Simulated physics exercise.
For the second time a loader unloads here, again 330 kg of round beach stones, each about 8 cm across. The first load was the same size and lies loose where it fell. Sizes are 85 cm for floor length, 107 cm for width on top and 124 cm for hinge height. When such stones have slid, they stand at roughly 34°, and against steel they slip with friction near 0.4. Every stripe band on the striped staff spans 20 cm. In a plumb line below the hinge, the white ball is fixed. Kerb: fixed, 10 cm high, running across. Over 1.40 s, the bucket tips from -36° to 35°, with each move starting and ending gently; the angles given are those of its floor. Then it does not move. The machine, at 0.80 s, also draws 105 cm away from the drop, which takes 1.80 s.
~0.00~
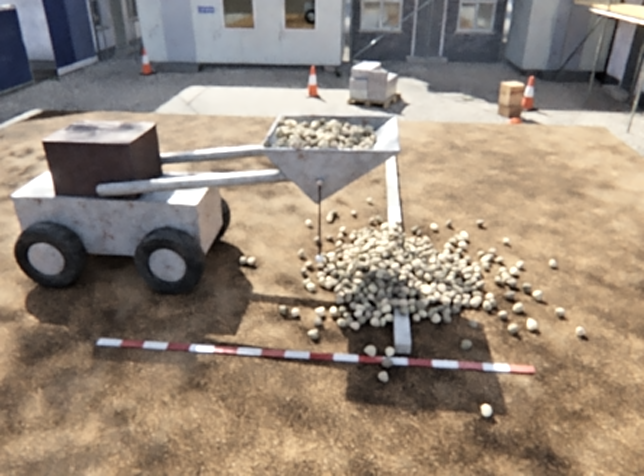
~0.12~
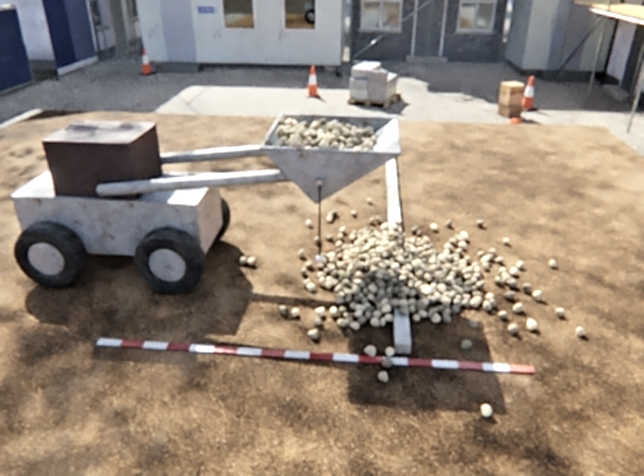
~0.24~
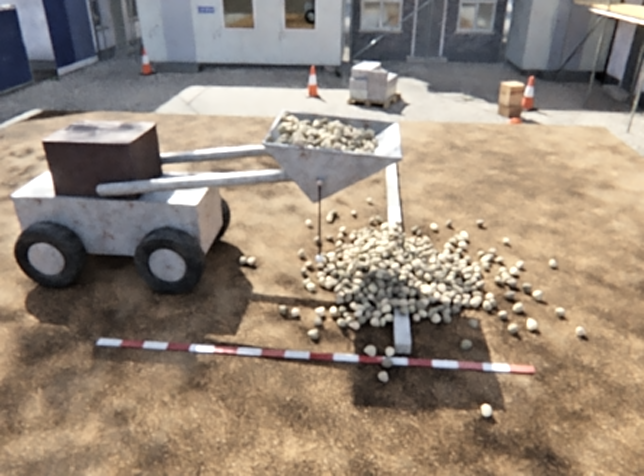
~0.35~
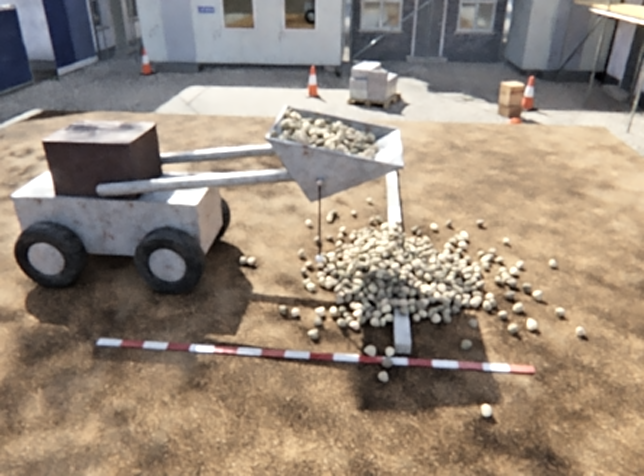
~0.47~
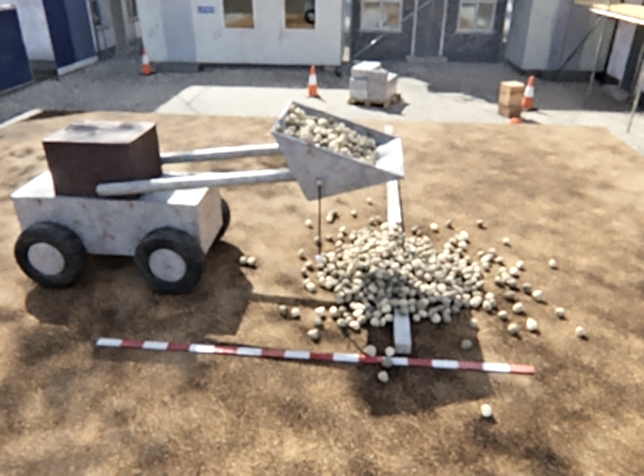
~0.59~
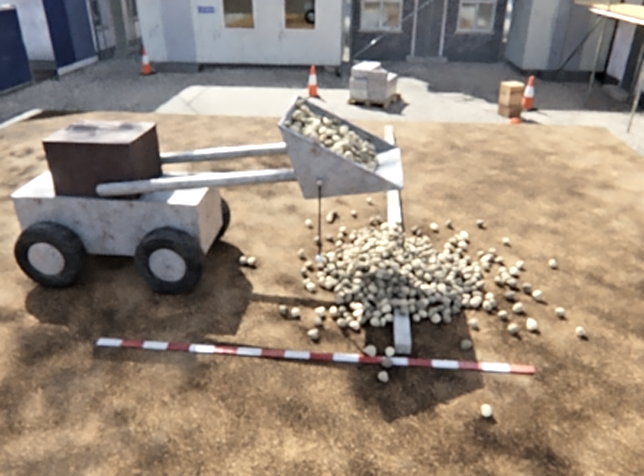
A small loader slowly tilting its raised bucket of pale round stones forward above a loose heap spread across a kerb.
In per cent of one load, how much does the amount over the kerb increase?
About 25 per cent.
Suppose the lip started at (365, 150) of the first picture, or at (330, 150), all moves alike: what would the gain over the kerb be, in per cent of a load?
Near 5 in a hundred first, near 0 in a hundred second.
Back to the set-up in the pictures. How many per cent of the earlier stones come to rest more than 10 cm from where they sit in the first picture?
15 %.
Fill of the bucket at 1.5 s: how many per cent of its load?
It holds some 25 per cent.
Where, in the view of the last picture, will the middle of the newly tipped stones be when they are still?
Their centre ends up near (370, 264).
After 1.0 s the floor is at 24°; in per cent of one load, 98 in the bucket, 62 on this side of the kerb, 40 over the kerb; the foremost stones are at (553, 287).
After 1.5 s the floor is at 35°; in per cent of one load, 26 in the bucket, 124 on this side of the kerb, 49 over the kerb; the foremost stones are at (553, 287).
After 3.0 s the floor is at 35°; in per cent of one load, 0 in the bucket, 134 on this side of the kerb, 66 over the kerb; the foremost stones are at (554, 284).
After 5.7 s the floor is at 35°; in per cent of one load, 0 in the bucket, 134 on this side of the kerb, 66 over the kerb; the foremost stones are at (554, 284). Net gain over the kerb, 25.
